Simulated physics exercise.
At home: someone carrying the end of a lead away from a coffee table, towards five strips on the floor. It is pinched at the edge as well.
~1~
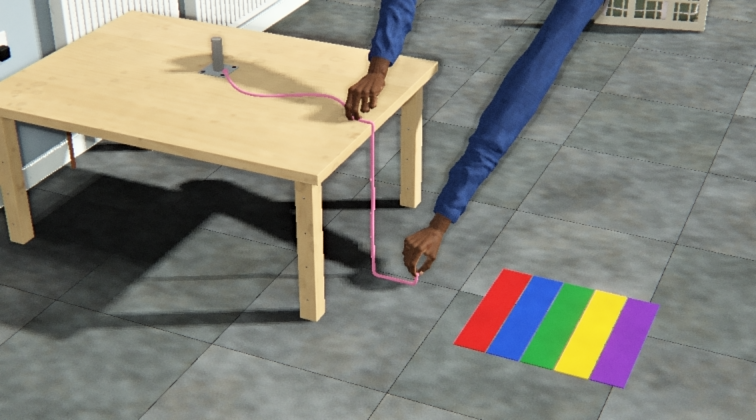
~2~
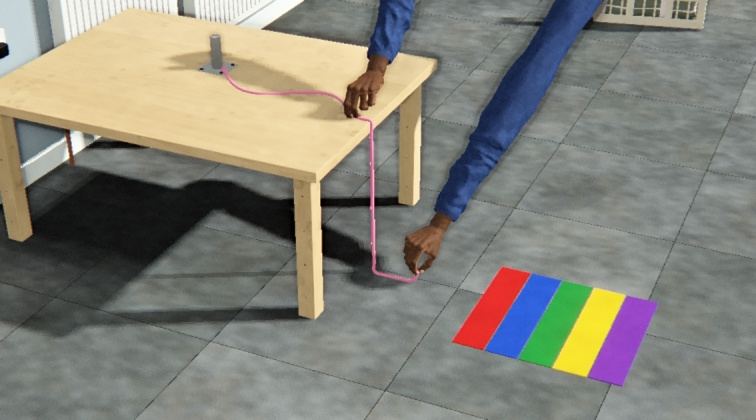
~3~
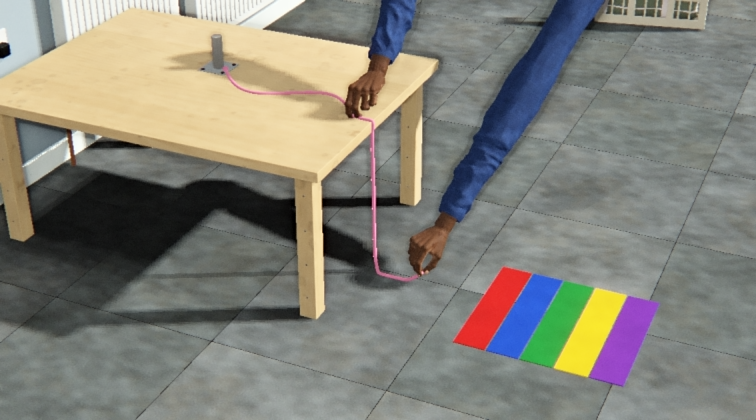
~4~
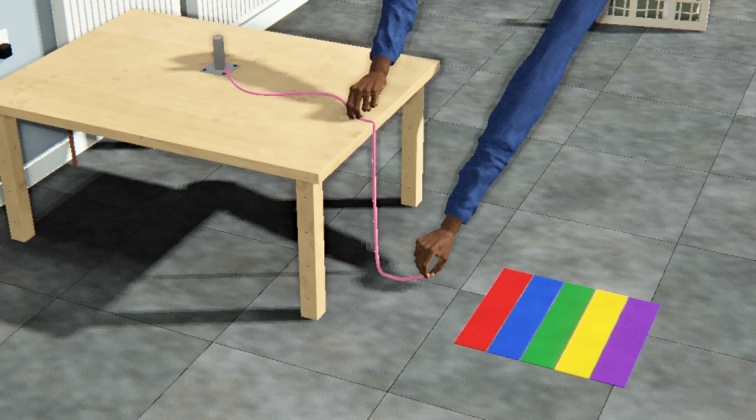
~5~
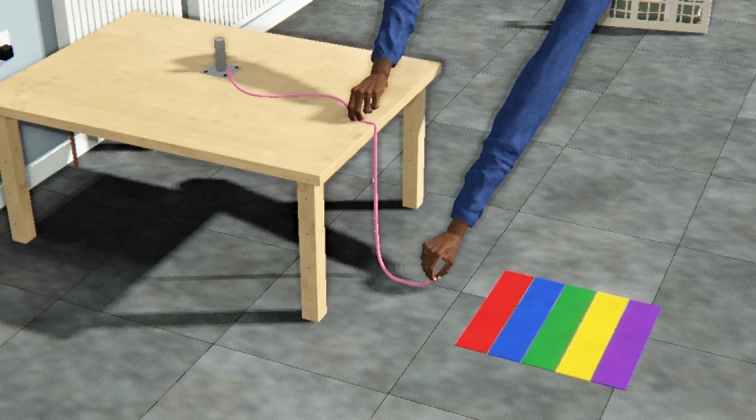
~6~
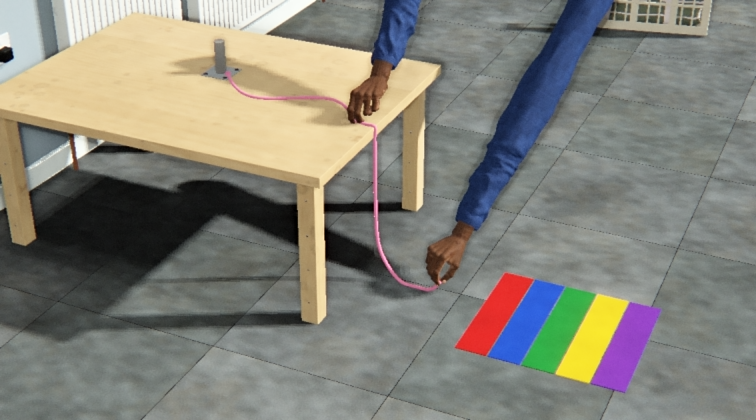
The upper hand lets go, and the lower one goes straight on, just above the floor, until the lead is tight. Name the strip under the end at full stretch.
The end stops over the green strip.
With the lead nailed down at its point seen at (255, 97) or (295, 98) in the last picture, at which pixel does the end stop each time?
The places are (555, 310) and (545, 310).
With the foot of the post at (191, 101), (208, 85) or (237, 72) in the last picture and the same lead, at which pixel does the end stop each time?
The places are (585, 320), (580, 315) and (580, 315).
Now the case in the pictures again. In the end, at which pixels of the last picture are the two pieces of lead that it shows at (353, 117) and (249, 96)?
They go to (379, 125) and to (275, 89).
Soon after, end near (512, 300); over red.
Then, end near (546, 308); over blue.
At full stretch, end near (567, 313); over green. It gets as far as the green strip.
